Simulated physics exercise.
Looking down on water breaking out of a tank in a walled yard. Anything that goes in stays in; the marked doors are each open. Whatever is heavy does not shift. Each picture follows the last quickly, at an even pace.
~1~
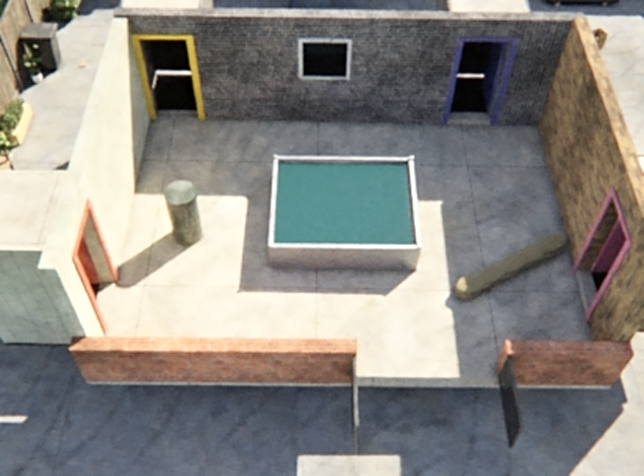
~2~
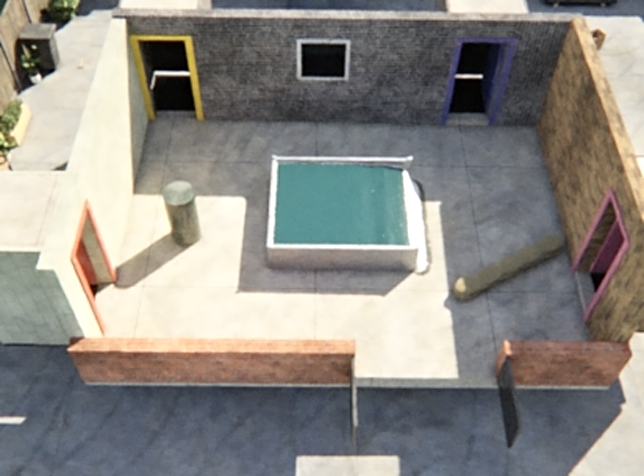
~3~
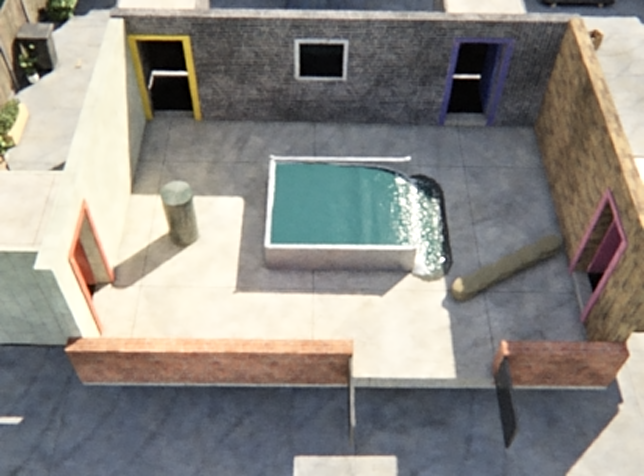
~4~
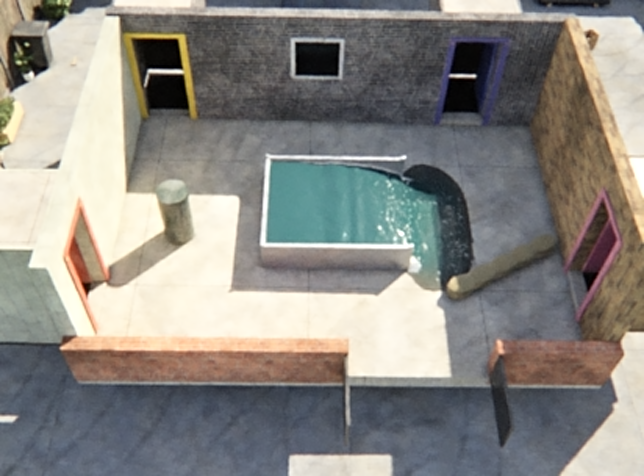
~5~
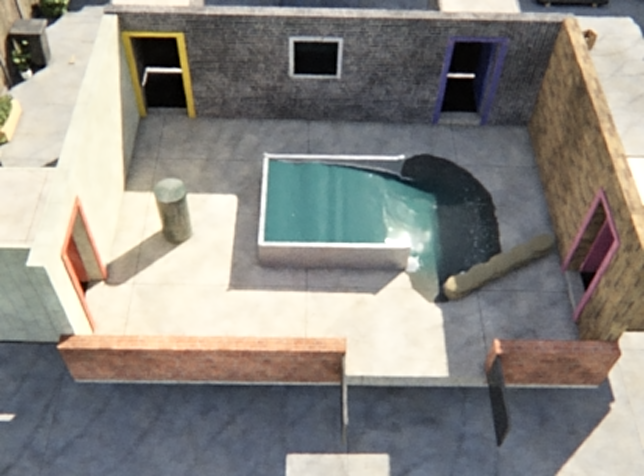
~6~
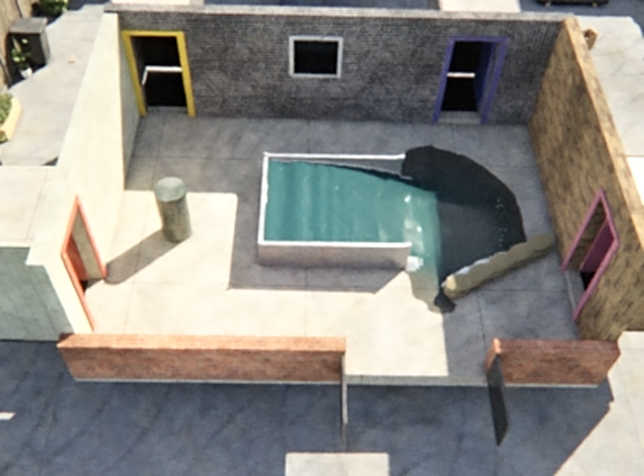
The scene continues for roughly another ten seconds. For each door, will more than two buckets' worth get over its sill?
One by one: The blue door overshoots the mark there; the yellow door overshoots the mark there; the red door doesn't overshoot the mark there; the pink door doesn't overshoot the mark there.
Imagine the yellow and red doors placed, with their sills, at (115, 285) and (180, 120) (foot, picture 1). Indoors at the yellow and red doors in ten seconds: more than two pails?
Taking them in turn, the yellow door remains below the limit and the red door crosses the limit.
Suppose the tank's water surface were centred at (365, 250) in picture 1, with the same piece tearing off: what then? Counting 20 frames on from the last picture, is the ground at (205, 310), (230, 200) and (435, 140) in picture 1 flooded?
Spared, spared, hit.
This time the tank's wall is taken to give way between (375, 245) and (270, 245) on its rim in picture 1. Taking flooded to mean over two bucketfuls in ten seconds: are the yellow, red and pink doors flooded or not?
As I see it, the yellow door overshoots, the red door overshoots and the pink door stays within limits.
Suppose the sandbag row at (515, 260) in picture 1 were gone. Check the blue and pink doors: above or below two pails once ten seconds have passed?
Log - blue door: Within bounds; pink door: Beyond the limit.
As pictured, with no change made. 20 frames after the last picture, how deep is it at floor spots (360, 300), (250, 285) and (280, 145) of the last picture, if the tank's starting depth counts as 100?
In that order: 2, 0 and 0 per cent.
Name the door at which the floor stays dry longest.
The door marked red.
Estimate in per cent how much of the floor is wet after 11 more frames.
Estimate: Some 30 in a hundred.
A moment on, water covers 20 % of the floor; the blue door not reached, the yellow door not reached, the red door not reached, the pink door not reached.
Next, water covers 30 % of the floor; the blue door wet at the sill, nothing in, the yellow door not reached, the red door not reached, the pink door wet at the sill, nothing in.
Then, water covers 40 % of the floor; the blue door under two buckets in, the yellow door not reached, the red door not reached, the pink door wet at the sill, nothing in.
Later, water covers 70 % of the floor; the blue door over two buckets in, the yellow door wet at the sill, nothing in, the red door not reached, the pink door wet at the sill, nothing in.
In the end, water covers 90 % of the floor; the blue door over two buckets in, the yellow door far over two buckets in, the red door wet at the sill, nothing in, the pink door wet at the sill, nothing in.
